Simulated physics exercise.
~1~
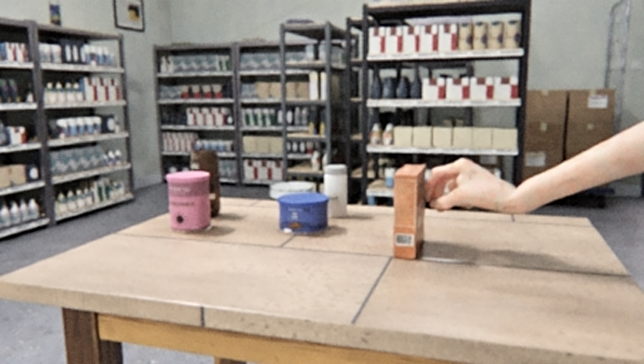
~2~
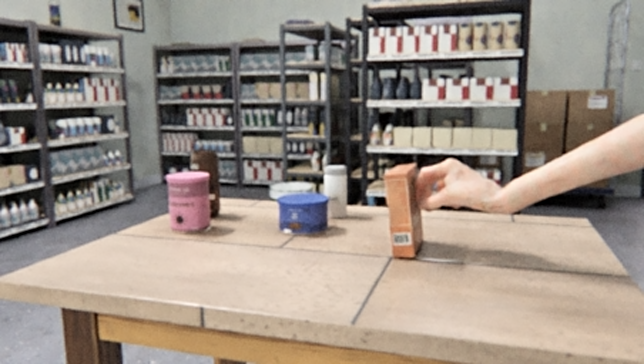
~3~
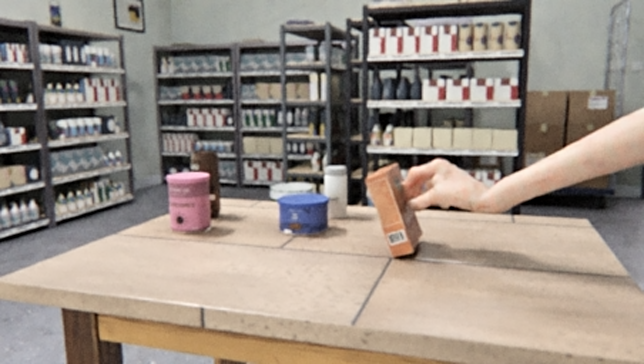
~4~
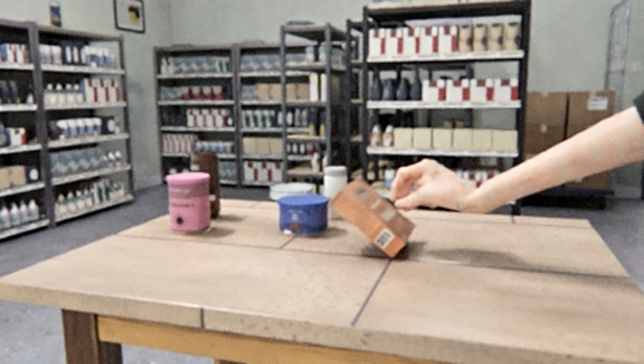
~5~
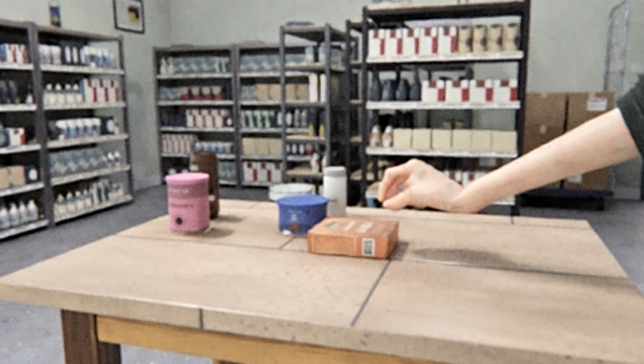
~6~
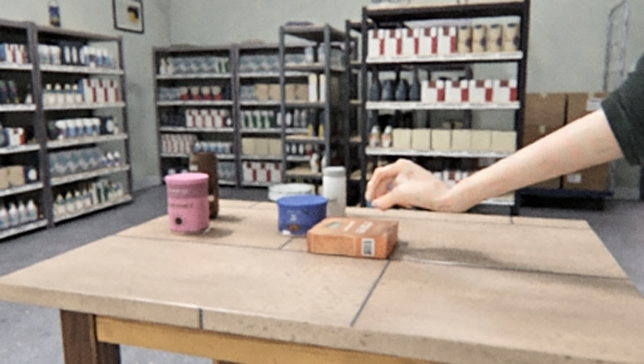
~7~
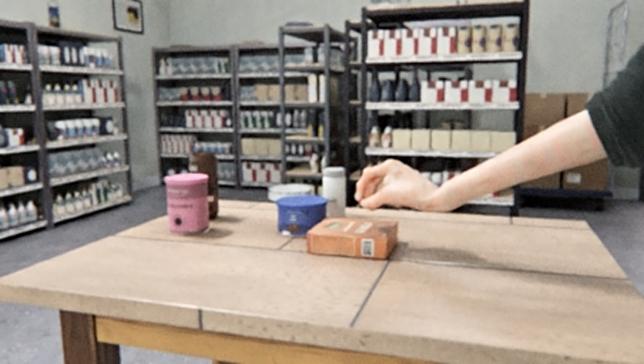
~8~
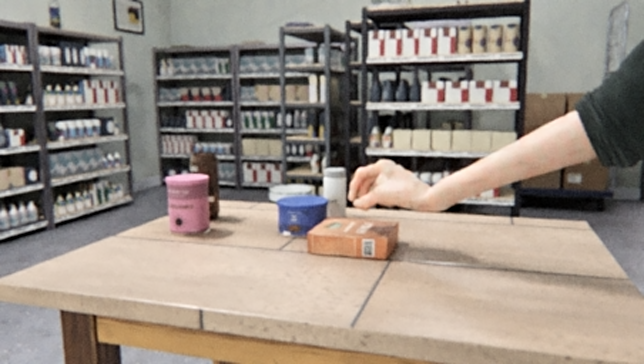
An orange packet stands upright near the middle of a tiled wooden-framed table, seen from slightly above in a storeroom lined with stocked shelves, the view swaying a little. To its left are a blue tub, a pink tin with a brown can behind it, and a white shaker farther back. A hand reaching in from the right pushes the packet, which slides slightly left and starts to lean. It tilts further, then topples leftward onto its side in front of the blue tub. The hand drifts a little further left above the table, while the packet lies still and the other containers remain standing.
